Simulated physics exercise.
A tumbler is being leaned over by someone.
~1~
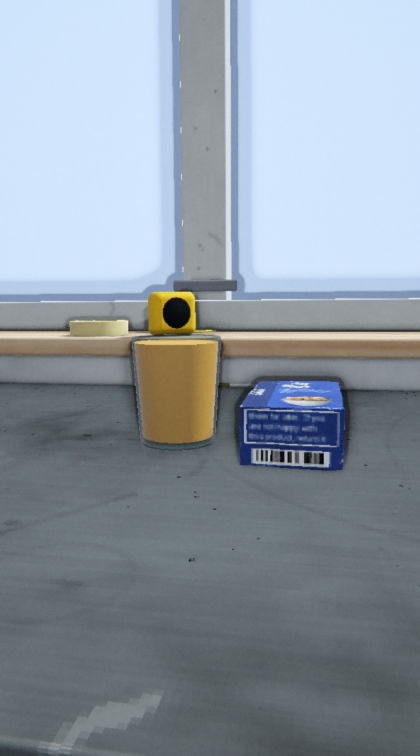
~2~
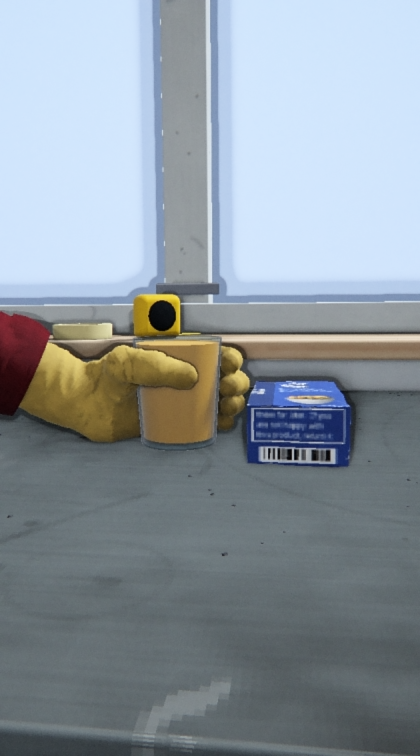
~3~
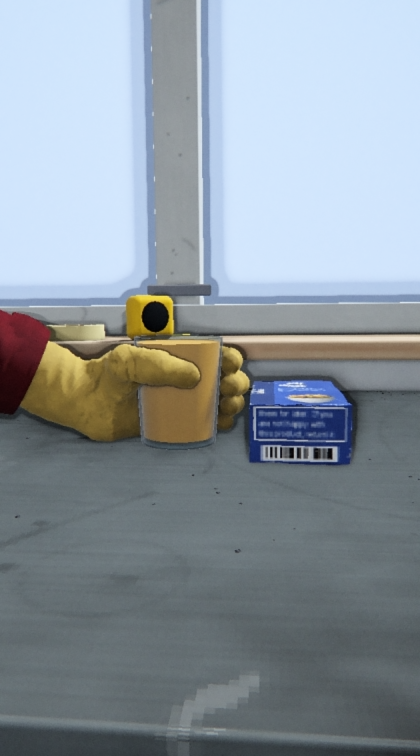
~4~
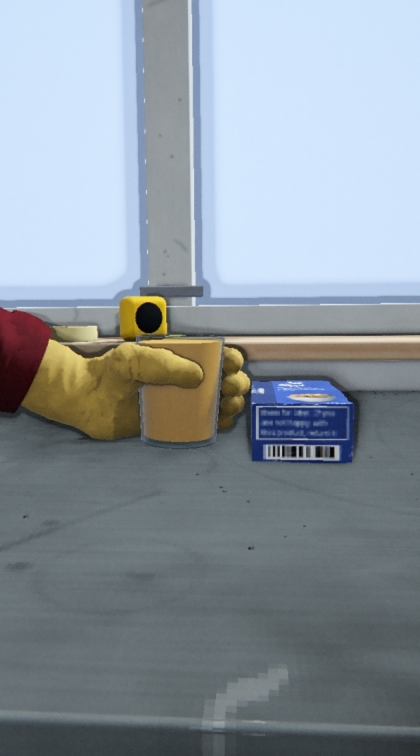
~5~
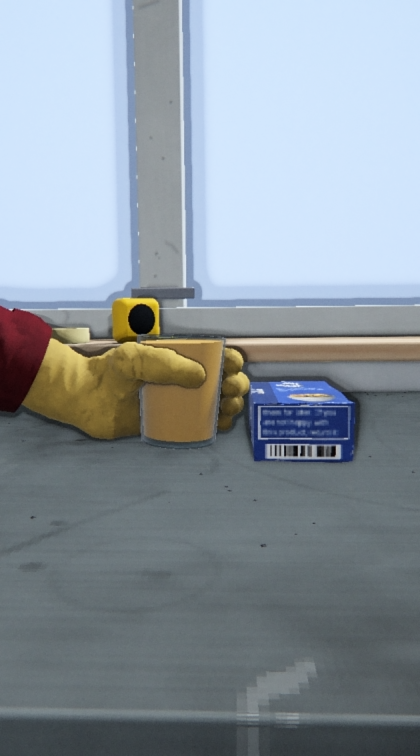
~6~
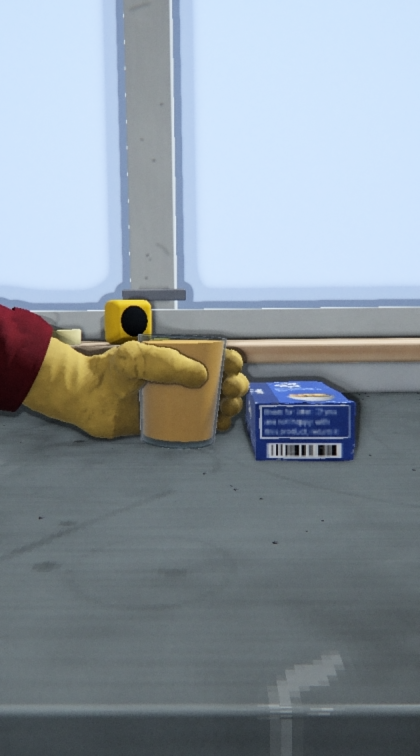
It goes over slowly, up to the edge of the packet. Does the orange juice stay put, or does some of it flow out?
That lean is too much for it, I expect.
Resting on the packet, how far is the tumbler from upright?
About 30 degrees.
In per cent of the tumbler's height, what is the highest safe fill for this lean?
Roughly 80 per cent of its height.
A moment on, the tumbler leans by about 15°; a puddle lies under it; nearly all of the orange juice is inside.
Further on, the tumbler leans by about 25°; a puddle lies under it; nearly all of the orange juice is inside.
When it is over, the tumbler leans by about 30°, against the packet; a puddle lies under it; about three quarters of the orange juice is inside.
